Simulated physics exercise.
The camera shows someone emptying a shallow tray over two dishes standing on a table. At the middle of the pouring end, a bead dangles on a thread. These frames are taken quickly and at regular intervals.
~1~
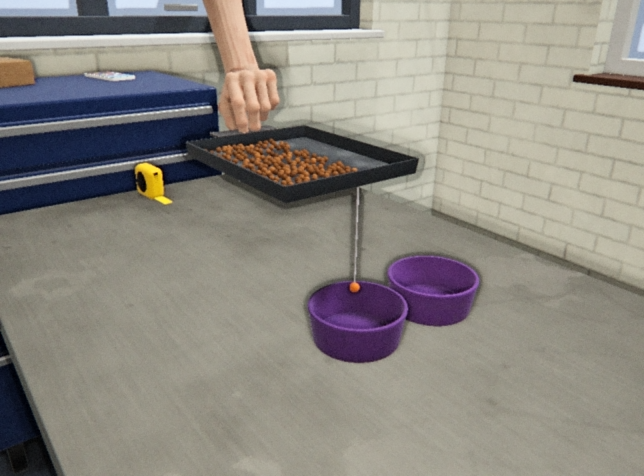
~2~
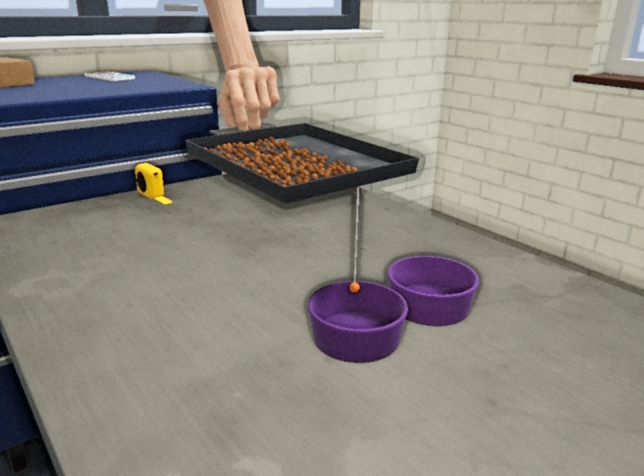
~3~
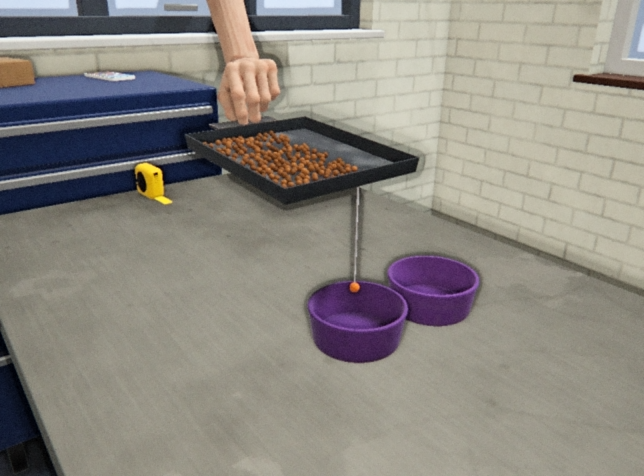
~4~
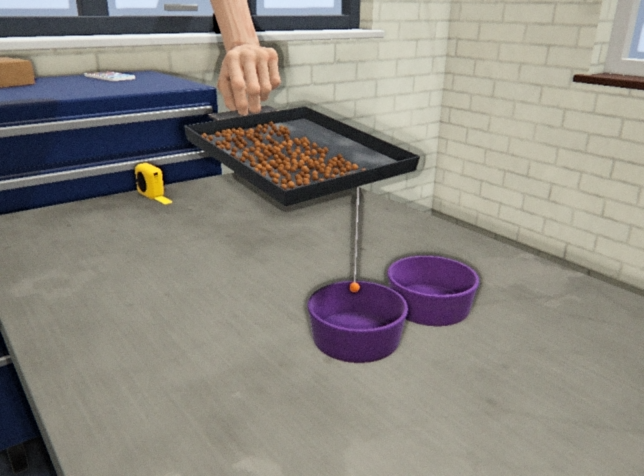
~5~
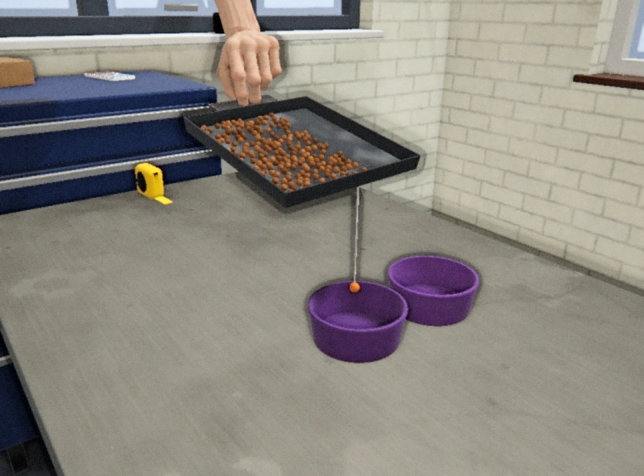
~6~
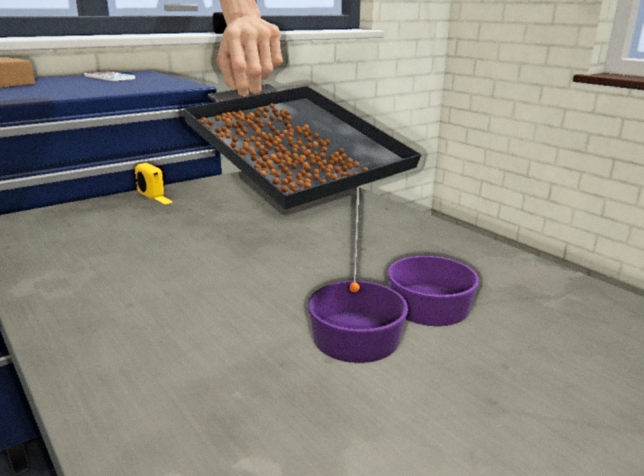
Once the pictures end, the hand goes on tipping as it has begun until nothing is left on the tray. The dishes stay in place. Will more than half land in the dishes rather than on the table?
Honestly, the catch comes out below half of the load.
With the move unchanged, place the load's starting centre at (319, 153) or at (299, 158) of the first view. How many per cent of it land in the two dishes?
Try 1: 20 %; try 2: 20 %.
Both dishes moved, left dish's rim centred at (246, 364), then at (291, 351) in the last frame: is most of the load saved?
The bulk of it and then the bulk of it.
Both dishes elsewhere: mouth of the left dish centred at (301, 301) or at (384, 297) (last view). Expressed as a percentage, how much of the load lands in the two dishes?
You'd get 10 in a hundred the first time and 0 in a hundred the second.
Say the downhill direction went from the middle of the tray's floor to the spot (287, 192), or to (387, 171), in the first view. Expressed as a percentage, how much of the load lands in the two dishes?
Somewhere close to 0 % the first time, 70 % the second.
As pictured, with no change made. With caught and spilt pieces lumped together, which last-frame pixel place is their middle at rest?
Somewhere around (312, 391) in the final view.
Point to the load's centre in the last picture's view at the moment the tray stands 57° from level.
About (301, 170).
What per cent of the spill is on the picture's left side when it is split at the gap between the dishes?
Share to the left: Near 90 per cent.
Shortly afterwards, tray tipped steeply; all but a few on the tray; only a few in the air.
Next, tray tipped right over; near two thirds on the tray; a little outside both; near a quarter in the air.
Some moments later, tray tipped past a quarter turn; a little in the left dish; all but a few outside both.
In the end, tray tipped past a quarter turn; a little in the left dish; none at all in the right dish; all but a few outside both.
